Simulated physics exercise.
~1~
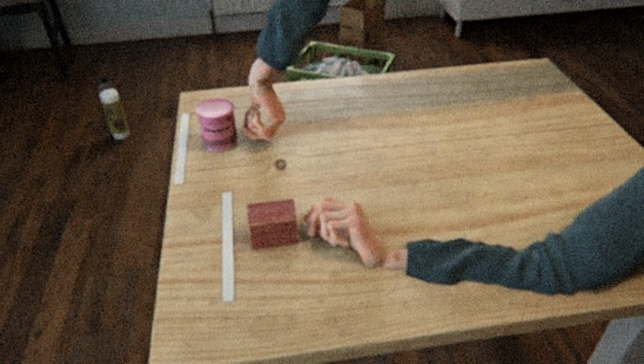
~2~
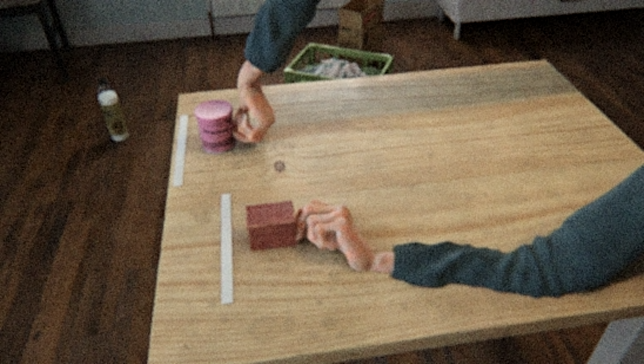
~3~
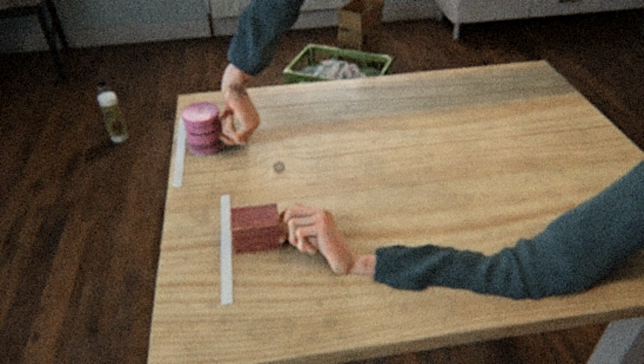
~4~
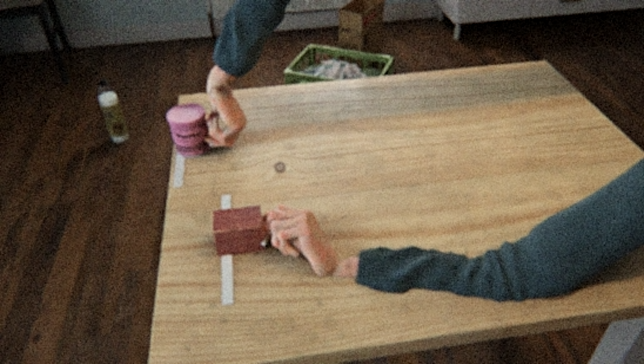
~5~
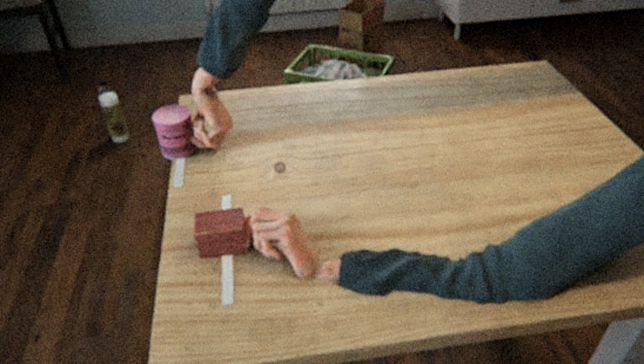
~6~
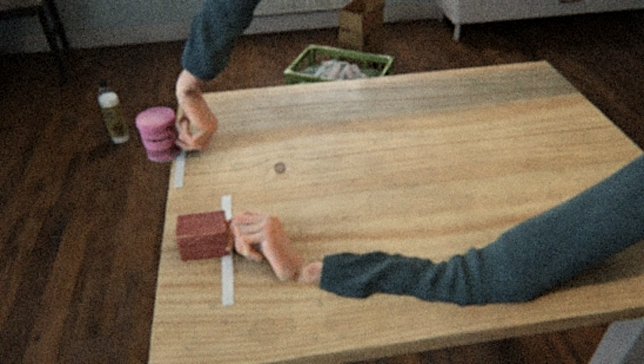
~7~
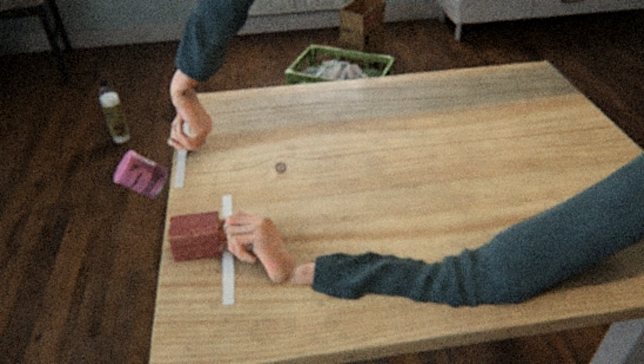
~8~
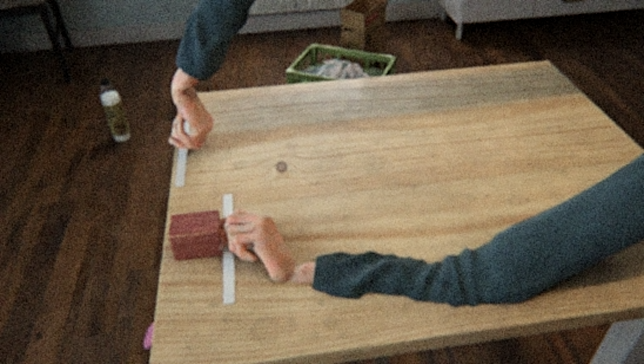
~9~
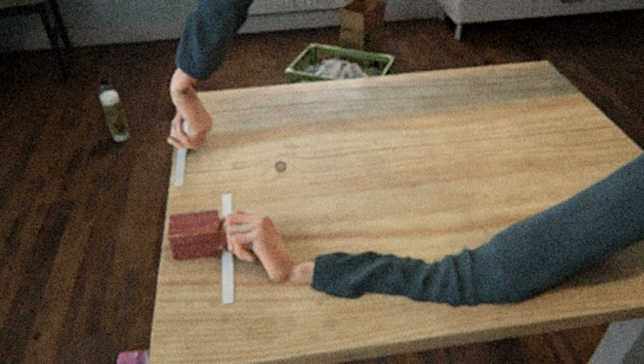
The clip opens on a wooden table with two white tape strips near its left side, where one hand rests behind a round pink pot and another behind a dark red block. Both hands push the objects steadily left toward the tape. The pot and the block cross their strips and keep sliding. The pink pot reaches the table's left edge, tips, and falls over the side as the hands come to a stop. It drops past the table to the floor area below, while the red block stays at rest on the tabletop, just beyond its strip.
